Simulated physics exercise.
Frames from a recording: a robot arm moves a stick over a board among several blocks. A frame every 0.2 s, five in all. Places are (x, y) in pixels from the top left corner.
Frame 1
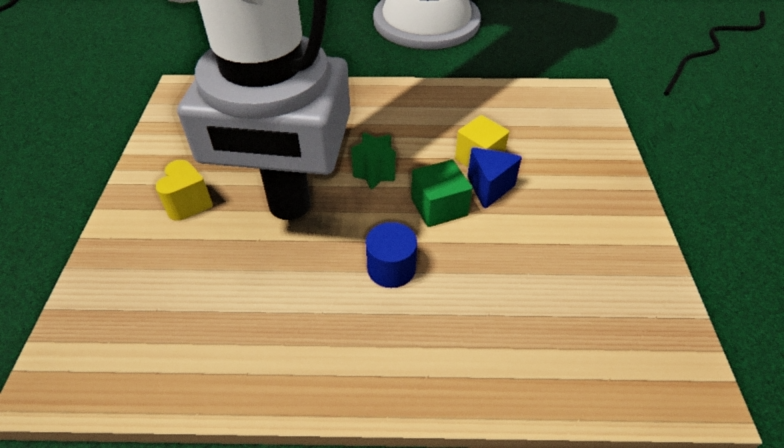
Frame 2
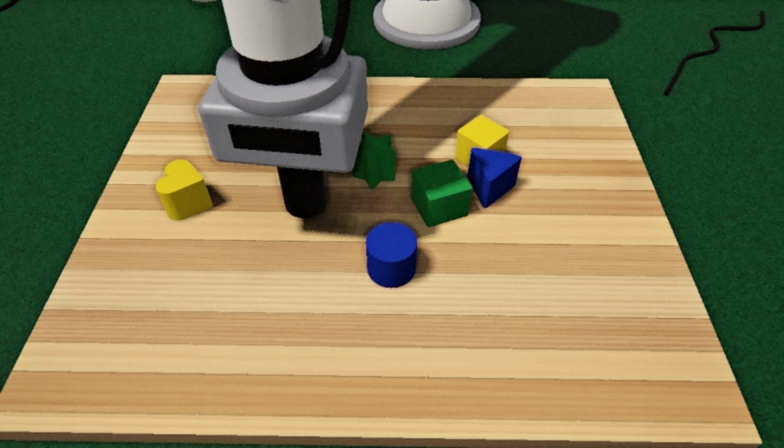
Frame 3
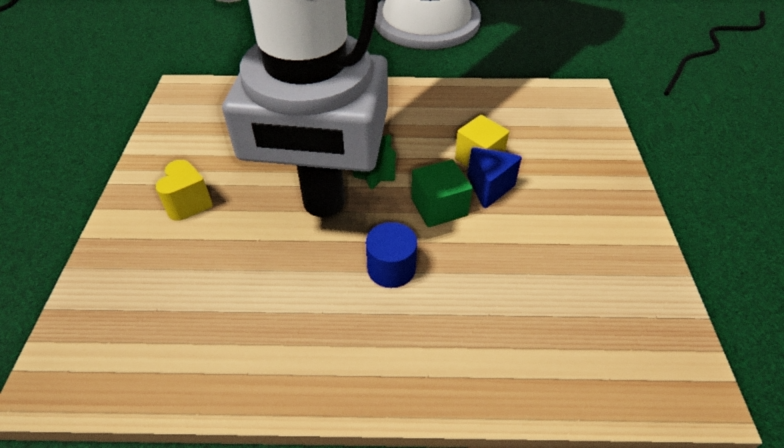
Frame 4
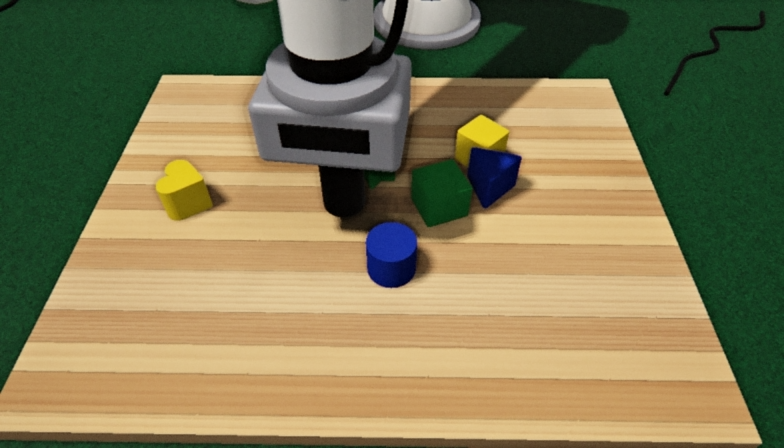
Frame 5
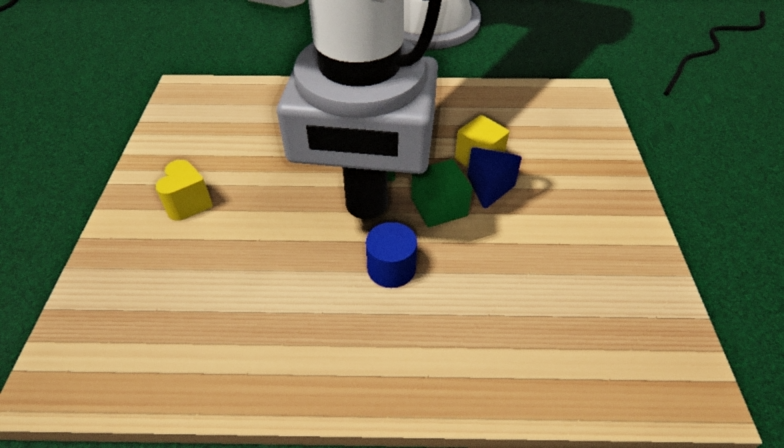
The robot arm slid its dark stick steadily to the right across the wooden board, passing in front of the green star and nearing the blue cylinder and green block, while all the blocks stayed still.
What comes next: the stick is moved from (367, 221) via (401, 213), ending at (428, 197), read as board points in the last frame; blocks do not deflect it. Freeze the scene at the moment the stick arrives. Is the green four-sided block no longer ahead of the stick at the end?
I believe not.
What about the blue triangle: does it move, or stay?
My prediction: It moves.
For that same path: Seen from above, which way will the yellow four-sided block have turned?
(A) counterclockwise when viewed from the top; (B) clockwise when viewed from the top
Correct choice: A.
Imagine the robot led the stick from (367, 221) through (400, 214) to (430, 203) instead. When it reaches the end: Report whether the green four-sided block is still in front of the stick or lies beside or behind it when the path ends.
It will keep going ahead of the stick.
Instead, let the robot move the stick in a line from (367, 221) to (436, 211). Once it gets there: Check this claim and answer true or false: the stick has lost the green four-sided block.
That statement is not accurate.
On the path given first. Halfway along, stick (402, 196); green four-sided block (445, 178).
At the end, stick (430, 180); blue circle unmoved; green four-sided block (474, 168), turned 20° clockwise; yellow four-sided block (489, 128), turned 25° anticlockwise; blue triangle (511, 159), turned 15° clockwise.
